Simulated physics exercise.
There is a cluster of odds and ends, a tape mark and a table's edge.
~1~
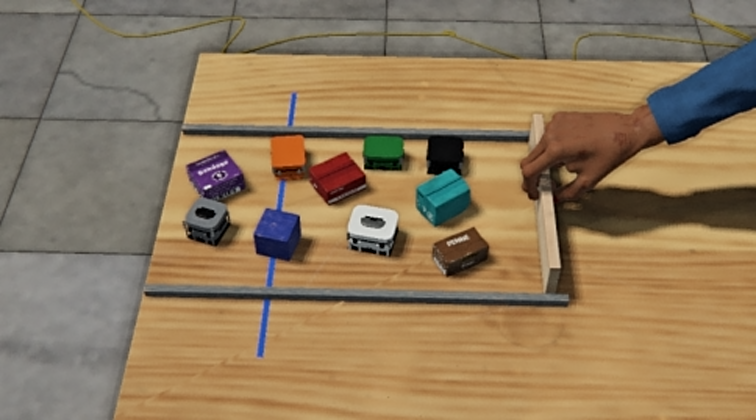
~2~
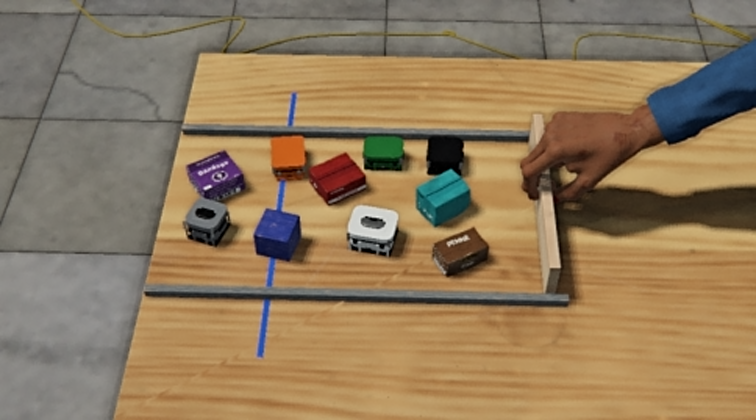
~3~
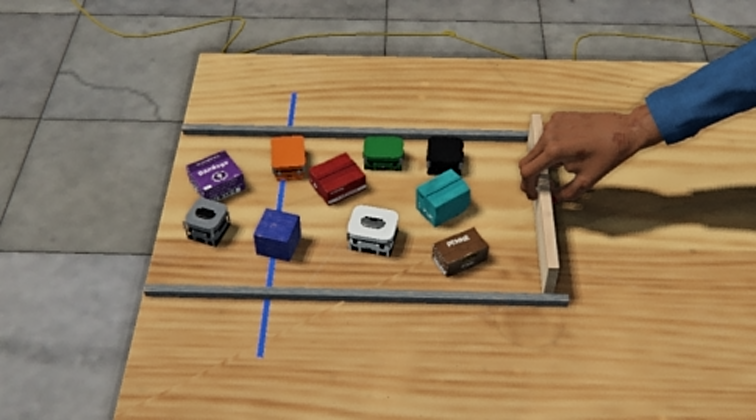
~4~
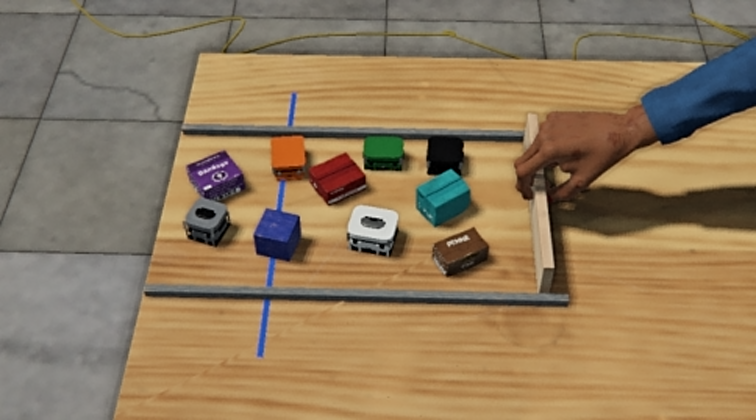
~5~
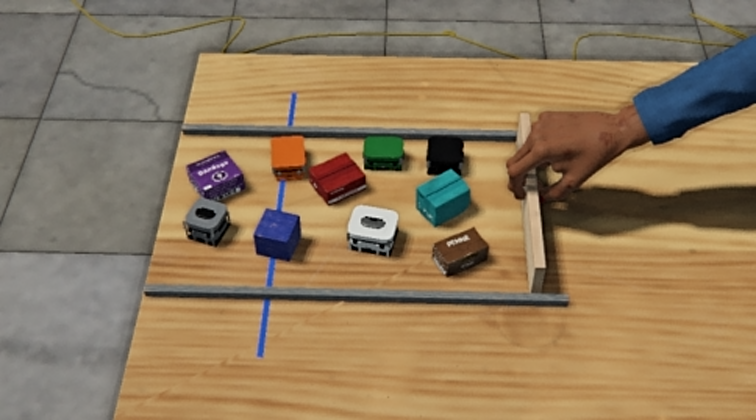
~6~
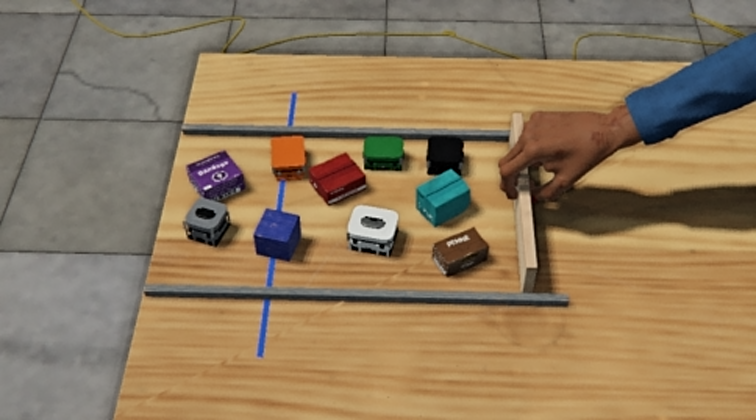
At first, a hand holds an upright wooden board at the right end of two rails on a table, with ten small coloured boxes and cases lying between them near a blue tape line. Then the hand slides the board a short way left, while the objects stay still.
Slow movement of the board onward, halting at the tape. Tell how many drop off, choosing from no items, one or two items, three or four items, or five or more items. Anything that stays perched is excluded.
No items drop off.
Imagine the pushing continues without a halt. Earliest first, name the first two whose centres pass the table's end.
First the purple box, next the orange case.
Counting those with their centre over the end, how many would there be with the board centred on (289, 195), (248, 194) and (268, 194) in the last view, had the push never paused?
By position: 0 / 2 / 1.
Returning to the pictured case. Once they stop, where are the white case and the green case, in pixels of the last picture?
First (259, 213), then (233, 143).
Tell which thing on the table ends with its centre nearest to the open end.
Looks like the purple box to me.
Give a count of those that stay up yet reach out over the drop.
Overhang count: 1.
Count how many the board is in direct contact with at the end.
Count: 4.
A little later, none off yet; purple box at rest near (216, 177); grey case at rest near (207, 222); blue block at rest near (278, 235).
When it is over, the number that fall off is zero.
